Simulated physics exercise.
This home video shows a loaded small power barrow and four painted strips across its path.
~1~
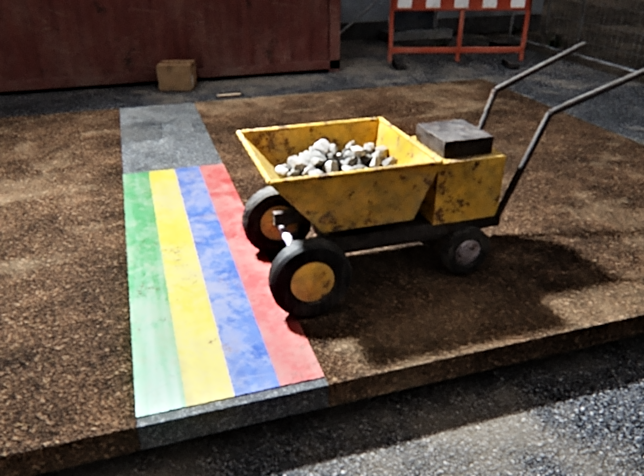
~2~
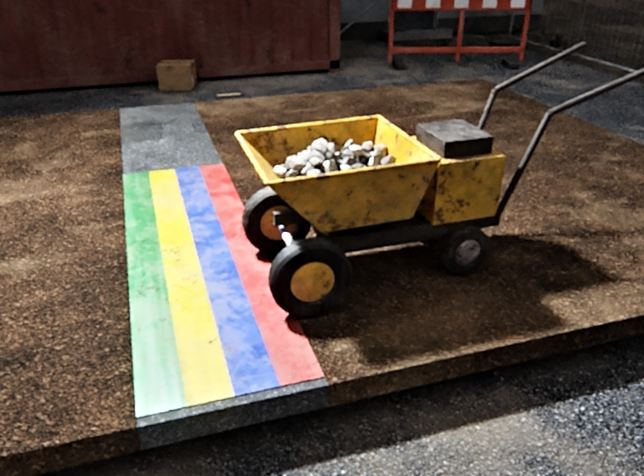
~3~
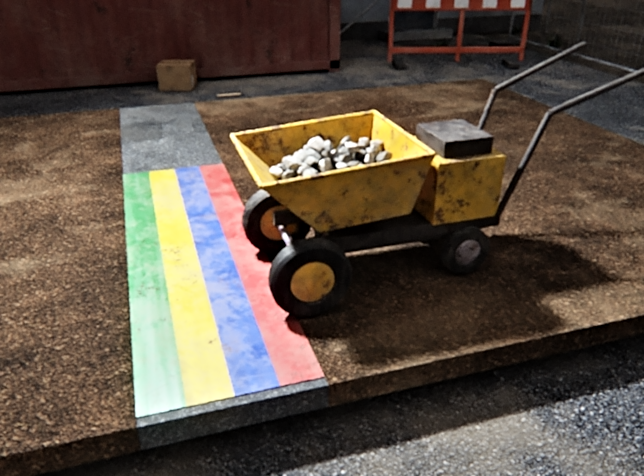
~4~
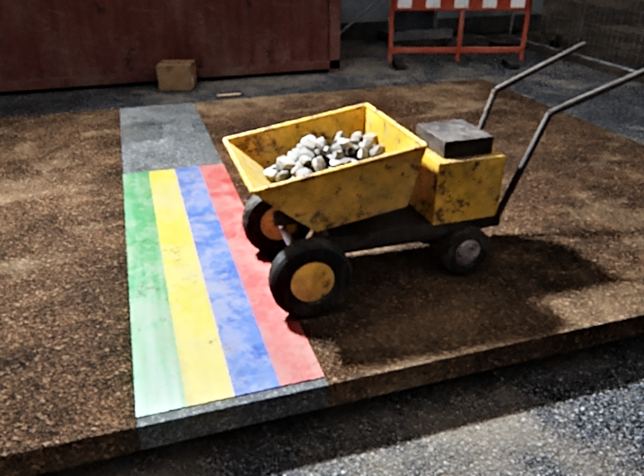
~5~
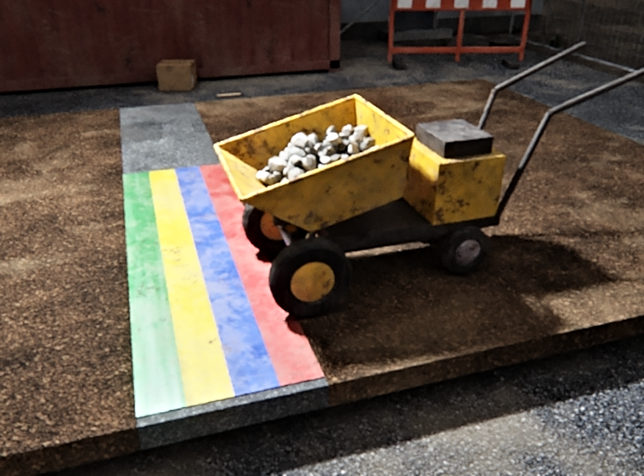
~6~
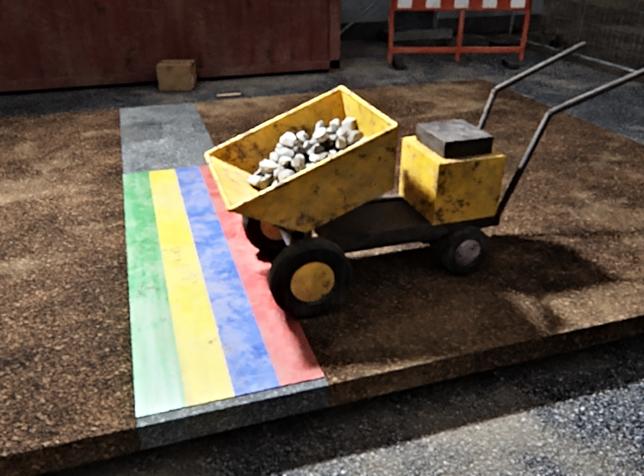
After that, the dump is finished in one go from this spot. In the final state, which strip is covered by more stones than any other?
The green strip is.
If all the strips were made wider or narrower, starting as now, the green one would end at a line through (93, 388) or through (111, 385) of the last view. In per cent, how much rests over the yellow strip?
About 40 %, then 30 %.
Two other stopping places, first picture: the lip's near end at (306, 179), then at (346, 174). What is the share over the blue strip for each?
Some 10 % then some 30 %.
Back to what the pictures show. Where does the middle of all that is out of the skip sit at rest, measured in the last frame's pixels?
Somewhere around (141, 298) in the final view.
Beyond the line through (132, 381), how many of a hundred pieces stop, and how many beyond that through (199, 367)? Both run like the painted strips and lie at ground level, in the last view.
30 and 80 in a hundred.
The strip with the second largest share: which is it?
The yellow strip.
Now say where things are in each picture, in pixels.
Lip of the skip at (270, 183), level; top of the load at (351, 162), broken stones; red strip at (287, 345); blue strip at (246, 353); yellow strip at (202, 362); green strip at (157, 371), in the first picture.
Lip of the skip at (268, 184), tipped barely; top of the load at (349, 161), in the second picture.
Lip of the skip at (262, 187), tipped barely; top of the load at (345, 159), in the third picture.
Lip of the skip at (253, 192), tipped a little; top of the load at (353, 152), in the fourth picture.
Lip of the skip at (242, 200), tipped a little; top of the load at (344, 147), in the fifth picture.
Lip of the skip at (230, 210), tipped clearly; top of the load at (352, 138); red strip at (287, 345); blue strip at (246, 353); yellow strip at (202, 362); green strip at (157, 371), in the sixth picture.
Soon after the last picture, skip tipped steeply; all in the skip.
A little later, skip tipped right over; about two thirds in the skip; a small part over the yellow strip; about a quarter over the green strip; a stray few off the paint.
Later still, skip tipped right over; about a quarter in the skip; a small part over the yellow strip; about a third over the green strip; about a third off the paint.
At rest, skip tipped right over; about a quarter in the skip; none over the red strip; none over the blue strip; a small part over the yellow strip; about a third over the green strip; about a third off the paint.
